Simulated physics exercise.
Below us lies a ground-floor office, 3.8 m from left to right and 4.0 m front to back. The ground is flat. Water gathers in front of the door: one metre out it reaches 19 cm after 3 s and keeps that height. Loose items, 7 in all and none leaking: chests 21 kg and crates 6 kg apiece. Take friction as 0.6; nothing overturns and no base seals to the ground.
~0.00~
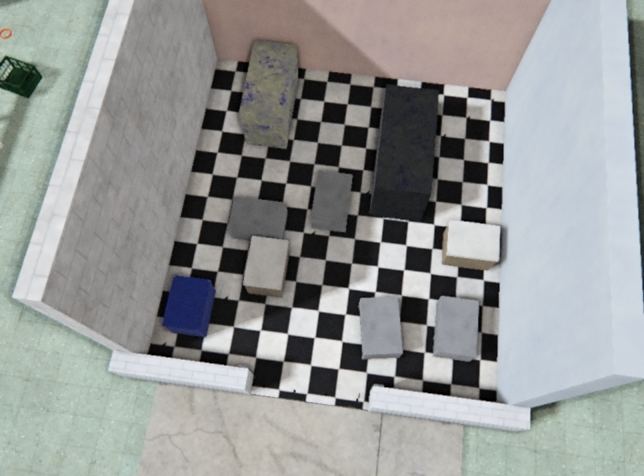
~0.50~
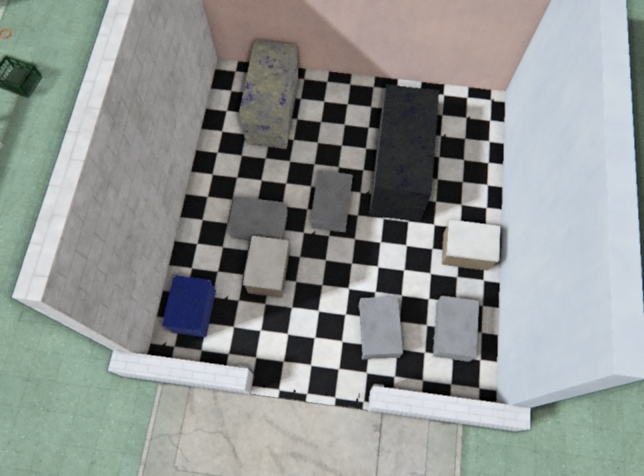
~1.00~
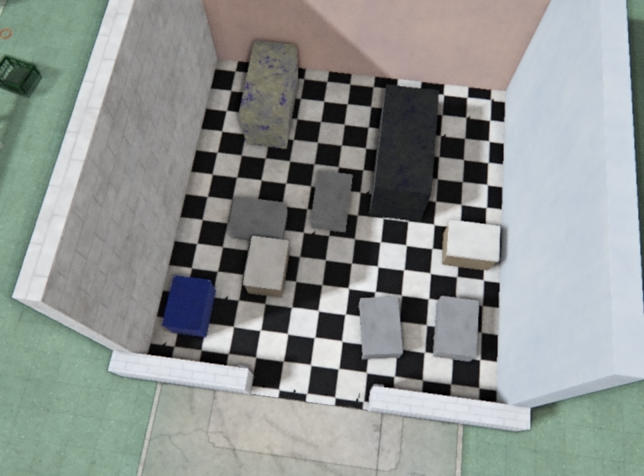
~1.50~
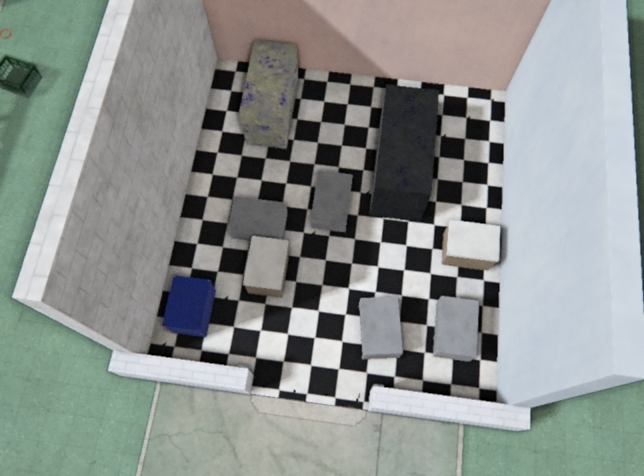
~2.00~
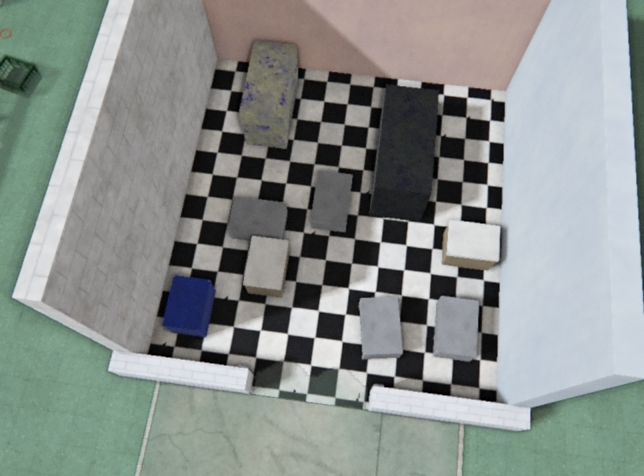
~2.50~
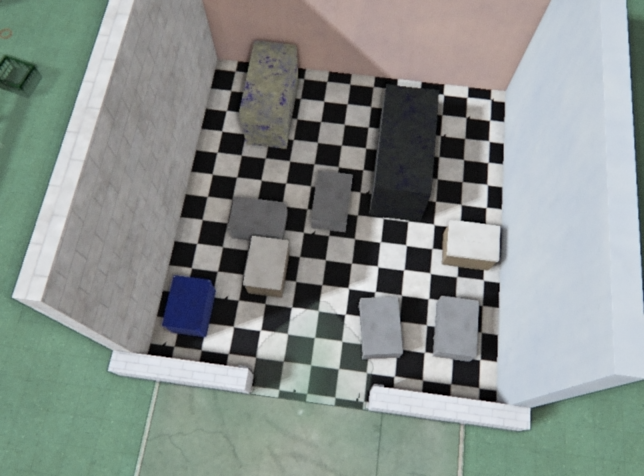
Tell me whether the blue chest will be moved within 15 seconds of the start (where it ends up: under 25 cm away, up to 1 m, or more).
Blue chest slides a little.
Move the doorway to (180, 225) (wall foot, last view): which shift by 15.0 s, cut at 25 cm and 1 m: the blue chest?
Then the blue chest slides a little.
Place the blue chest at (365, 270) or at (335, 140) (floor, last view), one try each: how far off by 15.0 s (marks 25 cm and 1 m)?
In that order: It gets carried off; it travels far.
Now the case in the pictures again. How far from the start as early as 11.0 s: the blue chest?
Roughly 0 cm by then.
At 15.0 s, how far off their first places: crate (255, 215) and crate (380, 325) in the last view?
In that order: 80 cm, 100 cm.
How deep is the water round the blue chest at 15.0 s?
About 12 cm.
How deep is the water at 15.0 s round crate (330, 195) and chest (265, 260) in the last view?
About 15 and 15 cm.
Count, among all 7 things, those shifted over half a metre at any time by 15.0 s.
That makes 7.
After 3.5 s the blue chest is near (186, 302), 0.0 m from its start, aground; 0 afloat.
After 6.8 s the blue chest is near (186, 302), 0.0 m from its start, aground; 1 afloat.
After 11.0 s the blue chest is near (186, 302), 0.0 m from its start, aground; 4 afloat.
After 15.0 s the blue chest is near (226, 337), 0.6 m from its start, afloat; 7 afloat.
